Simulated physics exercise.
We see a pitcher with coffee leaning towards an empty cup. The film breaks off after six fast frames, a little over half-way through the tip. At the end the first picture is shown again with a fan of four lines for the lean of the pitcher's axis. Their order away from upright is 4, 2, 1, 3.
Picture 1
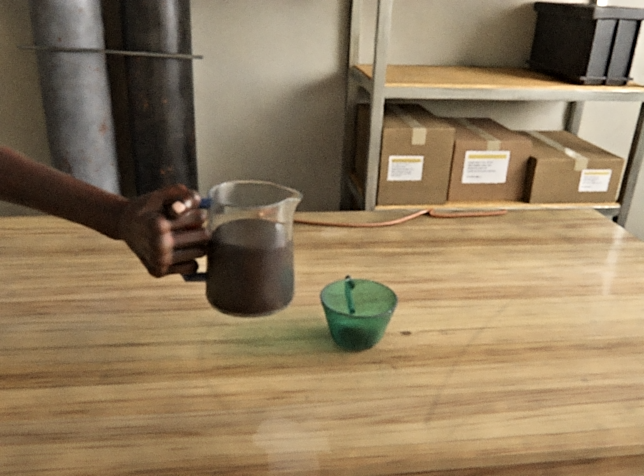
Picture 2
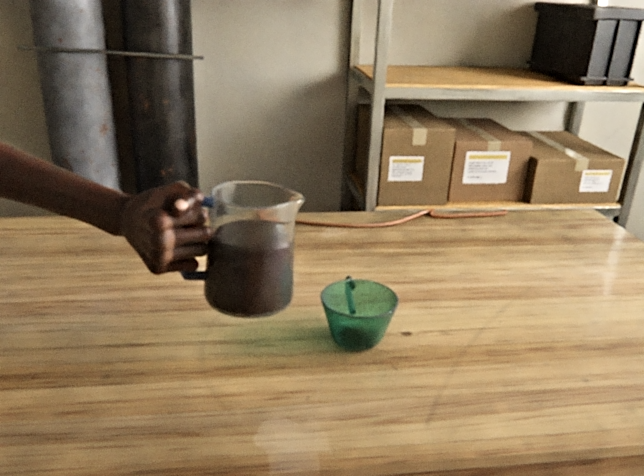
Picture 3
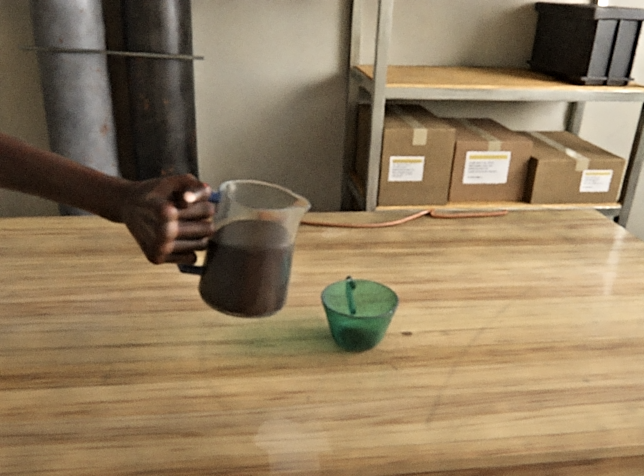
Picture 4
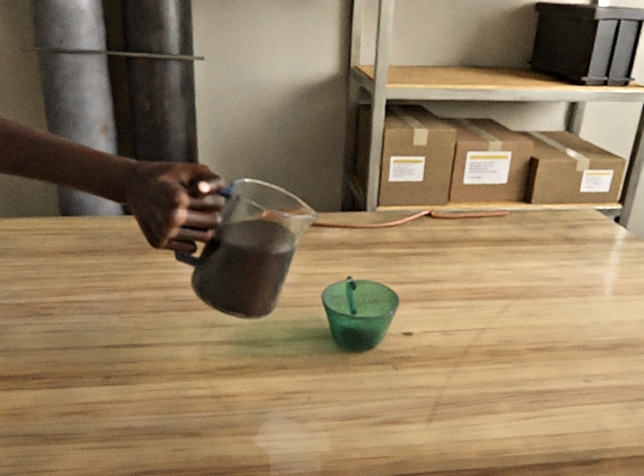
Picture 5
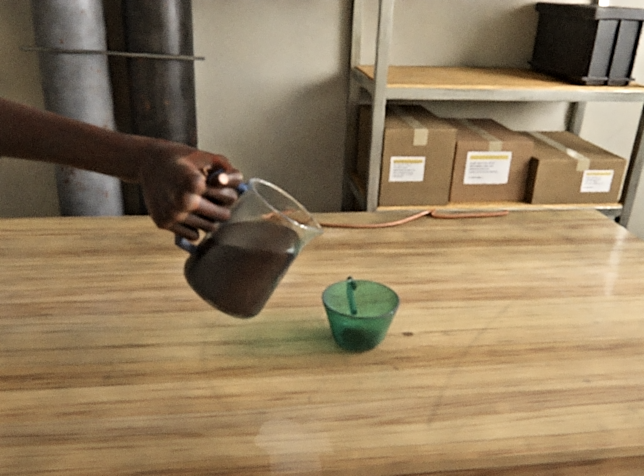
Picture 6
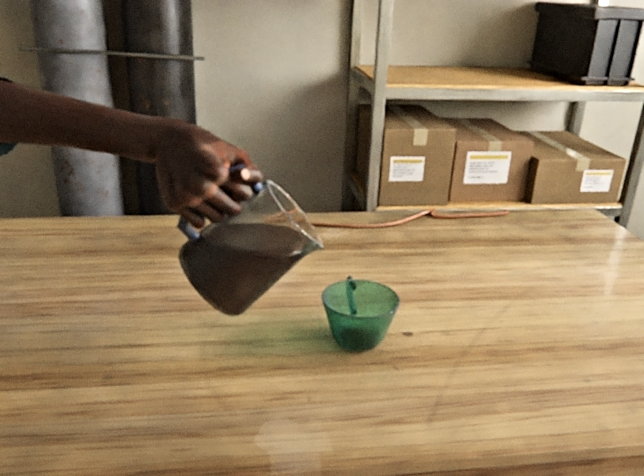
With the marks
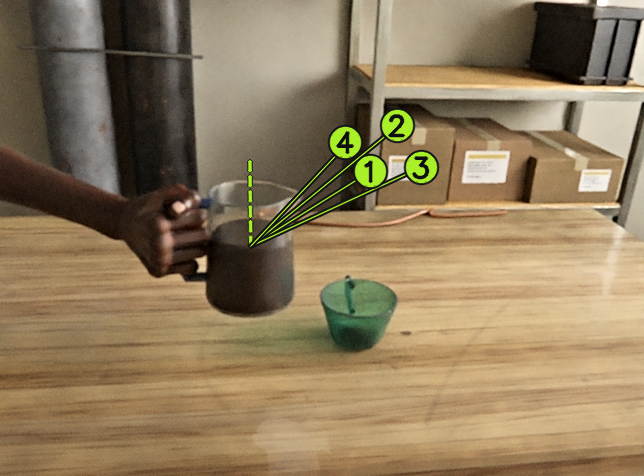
A glass pitcher of dark liquid, held by a hand at the left, starts upright and tilts steadily to the right toward a small green cup on a wooden table, the hand rising as the pitcher leans; the cup stays still.
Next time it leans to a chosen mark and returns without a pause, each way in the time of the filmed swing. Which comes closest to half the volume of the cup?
Choose 3.
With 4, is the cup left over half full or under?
Under half.
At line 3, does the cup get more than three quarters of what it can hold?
No, it does not.
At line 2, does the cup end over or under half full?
Under half.
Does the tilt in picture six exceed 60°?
No.
On the marked copy, 1 at (355, 180); 2 at (384, 136); 3 at (405, 174); 4 at (335, 156).
For line 1, the cup ends with about 22 % of what it can hold.
For line 2, the cup ends with about 7 % of what it can hold.
For line 3, the cup ends with about 51 % of what it can hold.
For line 4, nothing reaches the cup.
